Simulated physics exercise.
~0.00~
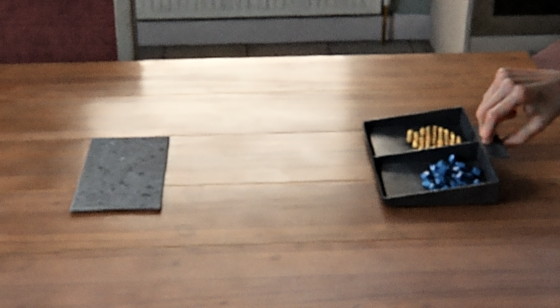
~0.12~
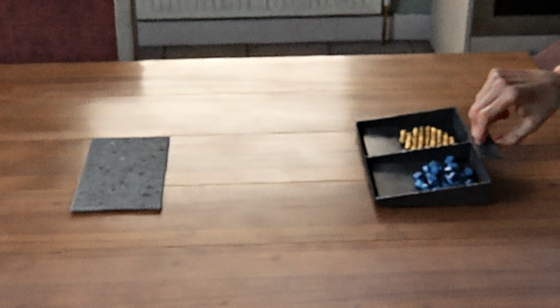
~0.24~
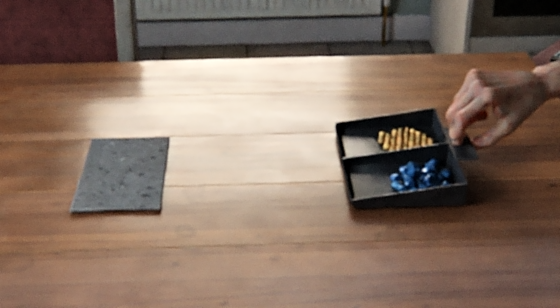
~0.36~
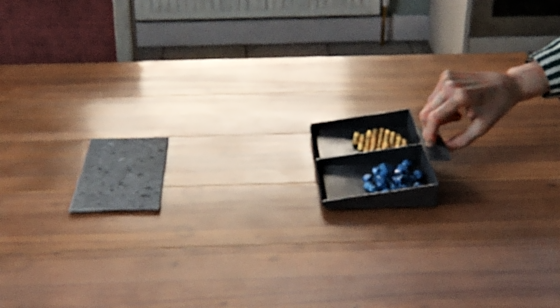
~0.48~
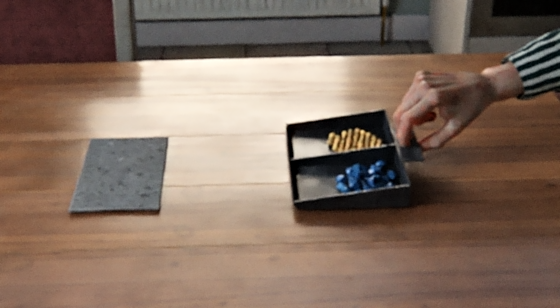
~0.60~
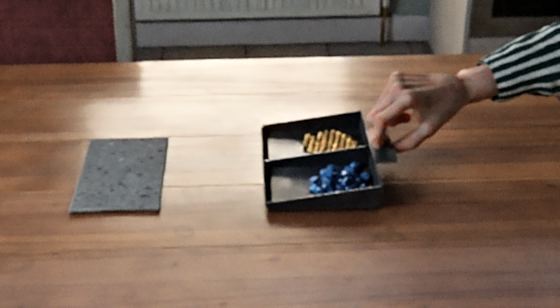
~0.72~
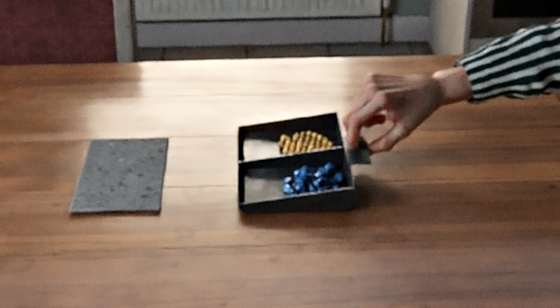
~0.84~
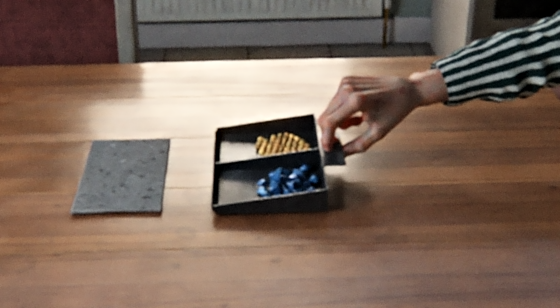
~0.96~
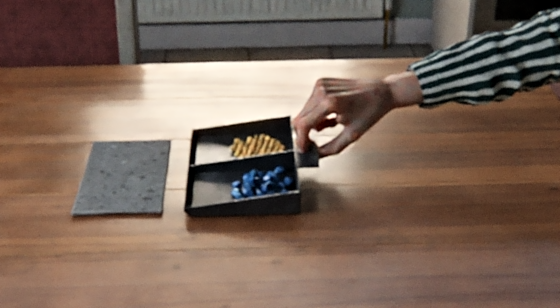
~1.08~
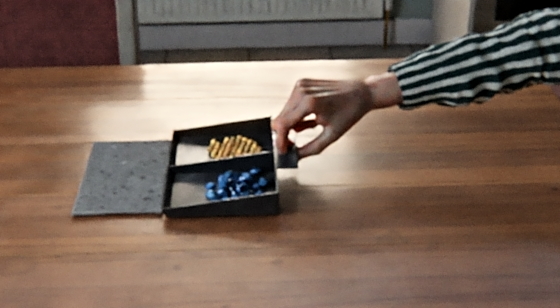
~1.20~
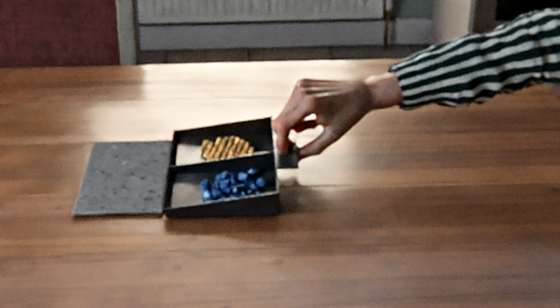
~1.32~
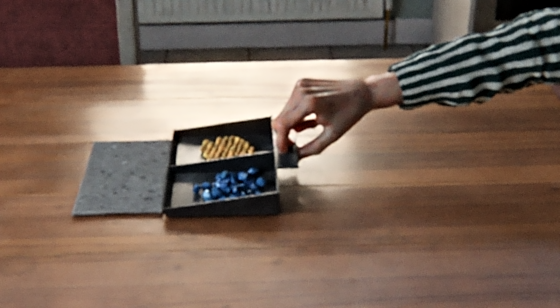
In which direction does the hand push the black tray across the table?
The hand pushes the black tray to the left, towards the grey slab.
